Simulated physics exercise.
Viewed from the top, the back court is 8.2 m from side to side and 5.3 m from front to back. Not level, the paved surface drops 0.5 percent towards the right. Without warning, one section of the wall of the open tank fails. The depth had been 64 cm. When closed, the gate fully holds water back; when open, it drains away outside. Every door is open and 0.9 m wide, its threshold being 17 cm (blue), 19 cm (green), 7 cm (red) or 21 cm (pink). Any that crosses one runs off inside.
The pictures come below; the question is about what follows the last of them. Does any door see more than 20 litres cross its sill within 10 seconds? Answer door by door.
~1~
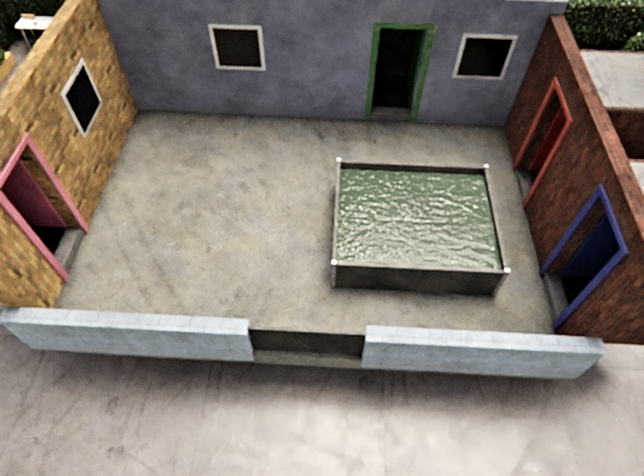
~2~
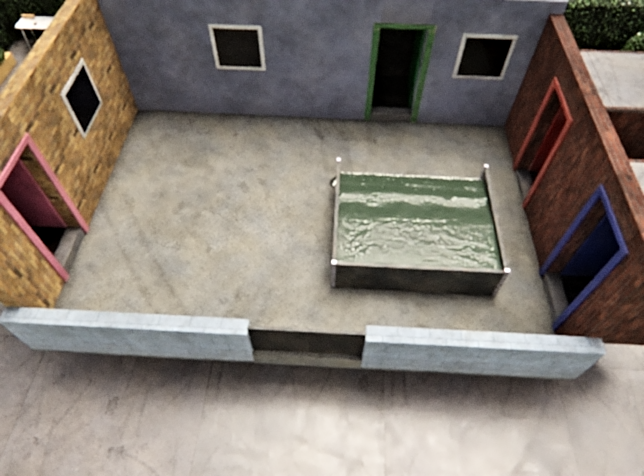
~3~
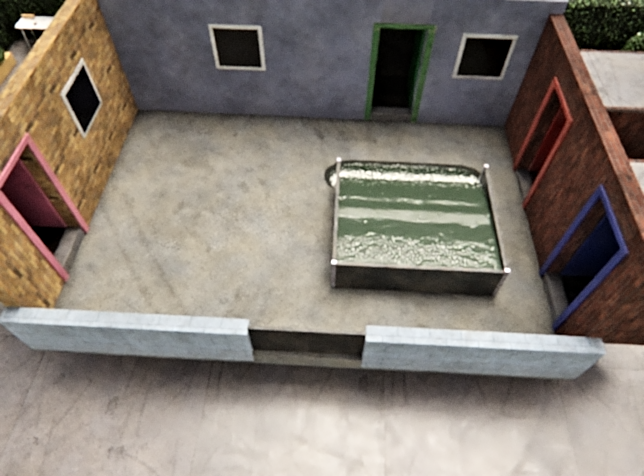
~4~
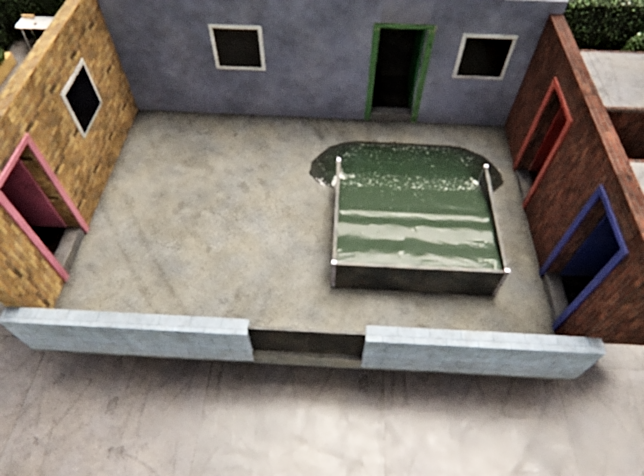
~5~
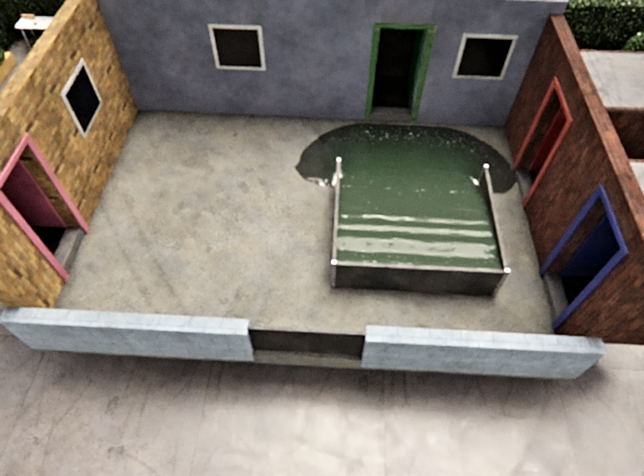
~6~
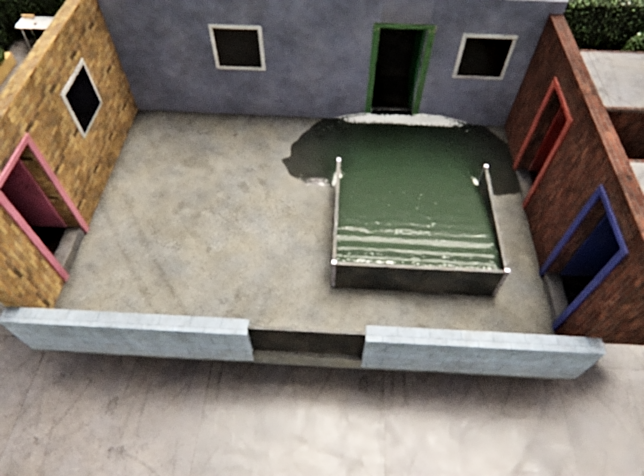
Taking each door, the blue door does not; the green door does; the red door does; the pink door does not.
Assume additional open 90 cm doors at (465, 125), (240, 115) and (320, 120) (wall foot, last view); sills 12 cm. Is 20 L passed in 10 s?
In sequence the answers are more than that, less than that and more than that.
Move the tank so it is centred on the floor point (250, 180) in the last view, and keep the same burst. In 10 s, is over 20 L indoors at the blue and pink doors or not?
Checking the limit: The blue door is within it and the pink door is within it.
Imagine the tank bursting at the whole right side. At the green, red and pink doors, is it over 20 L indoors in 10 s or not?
Then it goes green fine, red too high, pink fine.
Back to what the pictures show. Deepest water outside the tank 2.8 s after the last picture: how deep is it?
I'd put it at close to 30 cm.
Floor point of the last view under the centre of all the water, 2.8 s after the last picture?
Balance point at about (384, 173).
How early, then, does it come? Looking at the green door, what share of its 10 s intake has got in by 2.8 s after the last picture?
Roughly 95%.
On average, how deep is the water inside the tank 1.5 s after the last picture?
I'd put the mean depth near 22 centimetres.
Then, 0.7 s after the last picture water covers 25 % of the floor and is deepest (46 cm) near (413, 131); blue door not reached, green door 45 cm at the sill, 86 L in, red door 4 cm at the sill, 0 L in, pink door not reached.
Then, 1.5 s after the last picture water covers 30 % of the floor and is deepest (46 cm) near (495, 129); blue door not reached, green door 41 cm at the sill, 219 L in, red door 11 cm at the sill, 0 L in, pink door not reached.
Then, 2.8 s after the last picture water covers 55 % of the floor and is deepest (30 cm) near (498, 141); blue door 6 cm at the sill, 0 L in, green door 25 cm at the sill, 315 L in, red door 16 cm at the sill, 32 L in, pink door not reached.
Then, 5.3 s after the last picture water covers 90 % of the floor and is deepest (19 cm) near (46, 328); blue door 10 cm at the sill, 1 L in, green door 10 cm at the sill, 325 L in, red door 12 cm at the sill, 115 L in, pink door 7 cm at the sill, 0 L in.
Then, 9.3 s after the last picture water covers 100 % of the floor and is deepest (14 cm) near (95, 214); blue door 8 cm at the sill, 2 L in, green door 12 cm at the sill, 325 L in, red door 8 cm at the sill, 130 L in, pink door 11 cm at the sill, 0 L in.
